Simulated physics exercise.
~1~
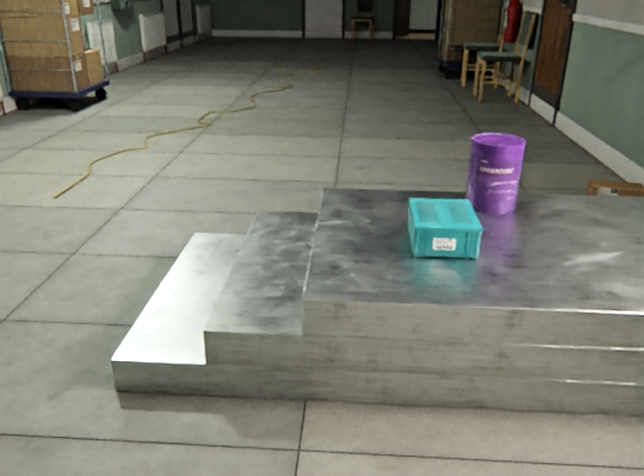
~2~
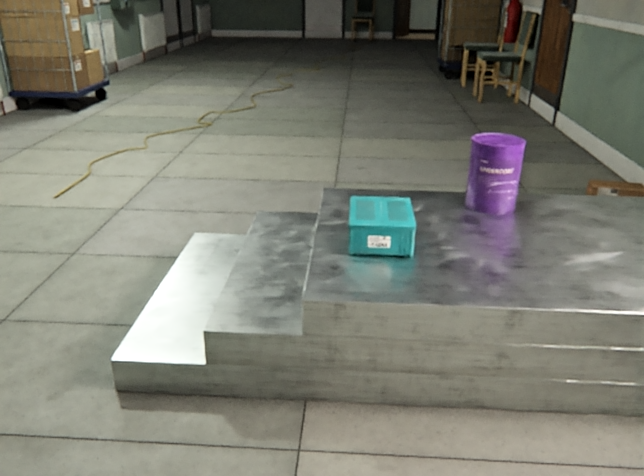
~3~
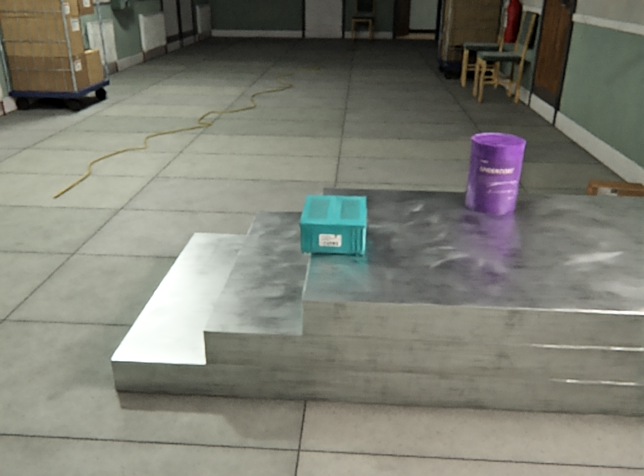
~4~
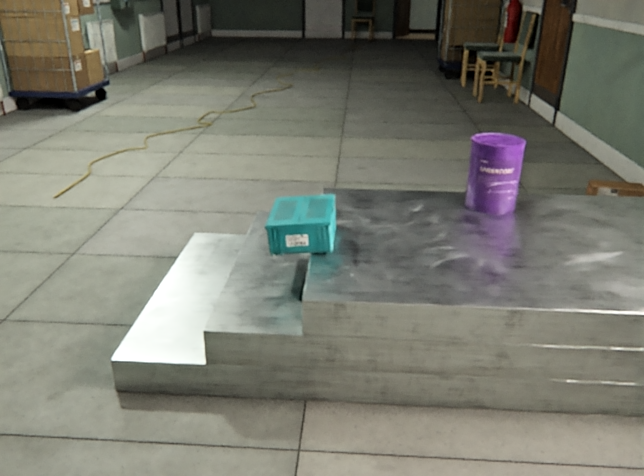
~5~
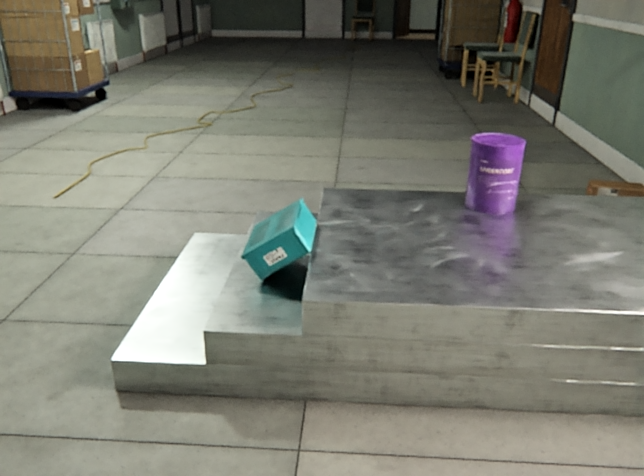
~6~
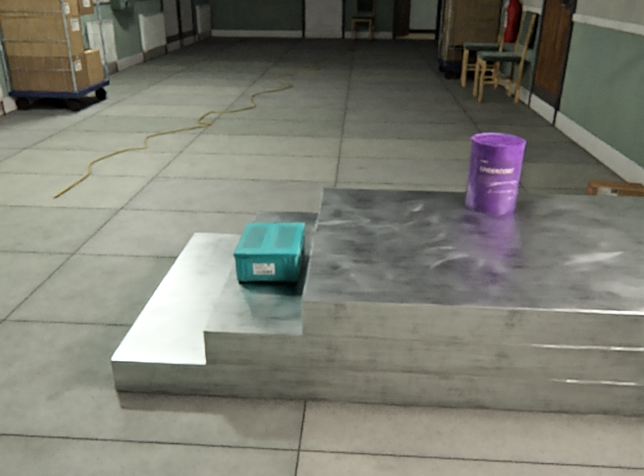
In a large tiled hall, a turquoise tote slid left across a metal landing, away from a purple pail that stayed put, then tipped over the top edge and settled upright on the step just below.
